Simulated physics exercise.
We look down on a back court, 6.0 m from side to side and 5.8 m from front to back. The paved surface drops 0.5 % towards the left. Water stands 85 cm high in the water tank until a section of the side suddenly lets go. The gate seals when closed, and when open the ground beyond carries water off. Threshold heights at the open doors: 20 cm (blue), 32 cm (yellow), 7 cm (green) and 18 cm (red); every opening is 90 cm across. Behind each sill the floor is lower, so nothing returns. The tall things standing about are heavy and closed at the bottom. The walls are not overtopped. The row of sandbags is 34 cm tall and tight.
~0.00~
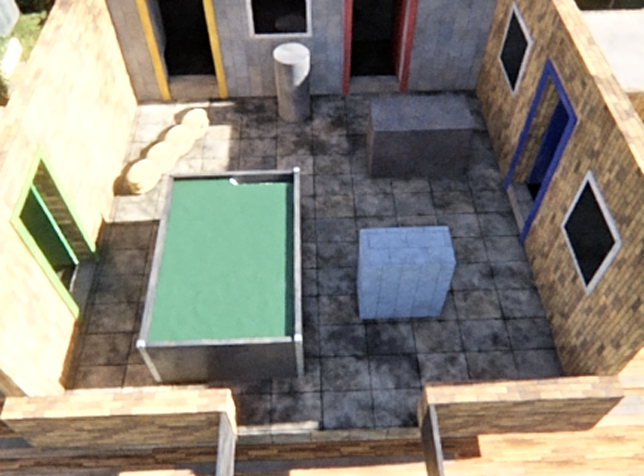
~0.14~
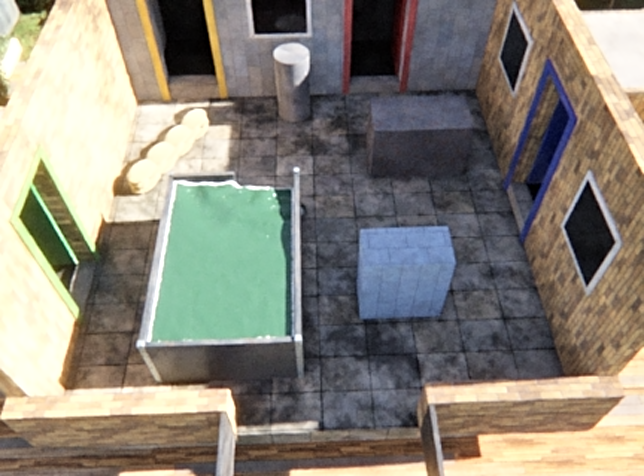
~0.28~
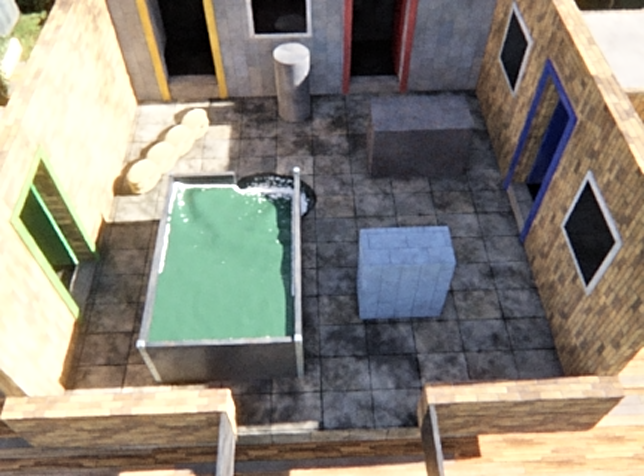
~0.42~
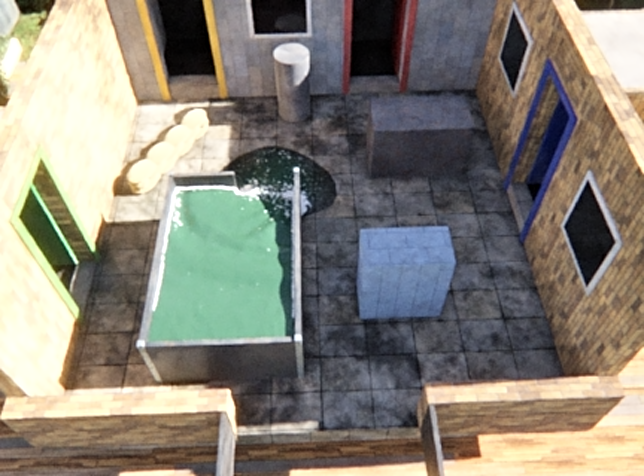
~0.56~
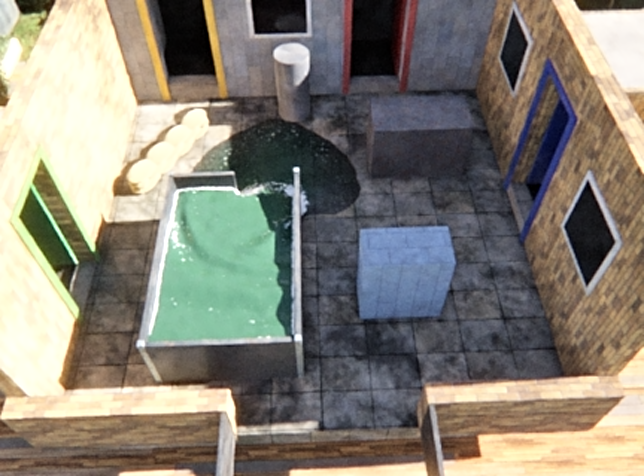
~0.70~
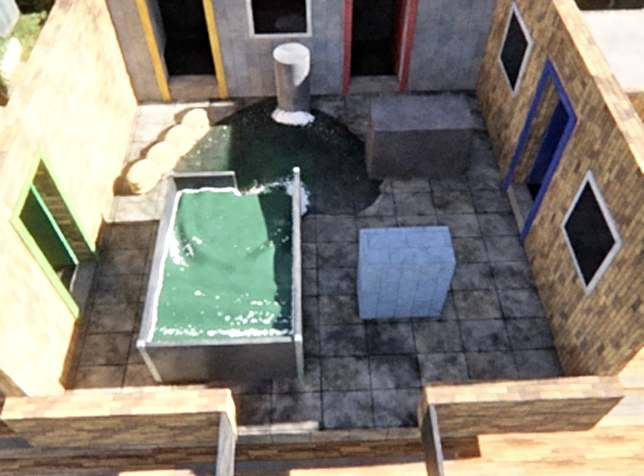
Green water in a grey-walled tank, still at first, breaks out through a gap at its far right corner and spreads in a dark, widening pool across the paving, reaching the grey column and pale rounded shapes behind. The walled court, seen from above by an unmoving camera, has yellow, red, green and blue doorways. A pale blue block stands right of the tank, a dark grey one behind it.
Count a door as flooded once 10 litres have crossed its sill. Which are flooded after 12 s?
The water let in: At the blue door it stays under the limit; at the yellow door it keeps below the limit; at the green door it goes over the limit; at the red door it goes over the limit.
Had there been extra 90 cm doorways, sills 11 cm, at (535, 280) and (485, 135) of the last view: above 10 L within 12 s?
In turn: Below, over.
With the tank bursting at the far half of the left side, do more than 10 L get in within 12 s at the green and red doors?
Then: Green above, red under.
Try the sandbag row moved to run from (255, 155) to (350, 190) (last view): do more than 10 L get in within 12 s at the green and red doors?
Then: Green above, red under.
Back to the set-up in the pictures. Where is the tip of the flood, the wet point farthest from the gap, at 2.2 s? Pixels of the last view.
Around (471, 92).
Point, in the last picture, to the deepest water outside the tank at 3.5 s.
At about (473, 98).
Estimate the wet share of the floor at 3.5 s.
Some 55 per cent of it.
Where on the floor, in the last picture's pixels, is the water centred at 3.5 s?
Around (269, 204).
After 1.4 s water covers 30 % of the floor and is deepest (46 cm) near (249, 99); blue door not reached, yellow door 18 cm at the sill, 0 L in, green door not reached, red door 27 cm at the sill, 1 L in.
After 2.2 s water covers 40 % of the floor and is deepest (42 cm) near (249, 99); blue door not reached, yellow door 23 cm at the sill, 0 L in, green door not reached, red door 32 cm at the sill, 54 L in.
After 3.5 s water covers 55 % of the floor and is deepest (34 cm) near (473, 98); blue door 6 cm at the sill, 0 L in, yellow door 16 cm at the sill, 1 L in, green door 4 cm at the sill, 0 L in, red door 20 cm at the sill, 110 L in.
After 7.0 s water covers 95 % of the floor and is deepest (22 cm) near (142, 175); blue door 8 cm at the sill, 0 L in, yellow door 19 cm at the sill, 1 L in, green door 2 cm at the sill, 0 L in, red door 13 cm at the sill, 113 L in.
After 12.0 s water covers 95 % of the floor and is deepest (16 cm) near (58, 421); blue door 4 cm at the sill, 0 L in, yellow door 13 cm at the sill, 1 L in, green door 11 cm at the sill, 39 L in, red door 11 cm at the sill, 113 L in.
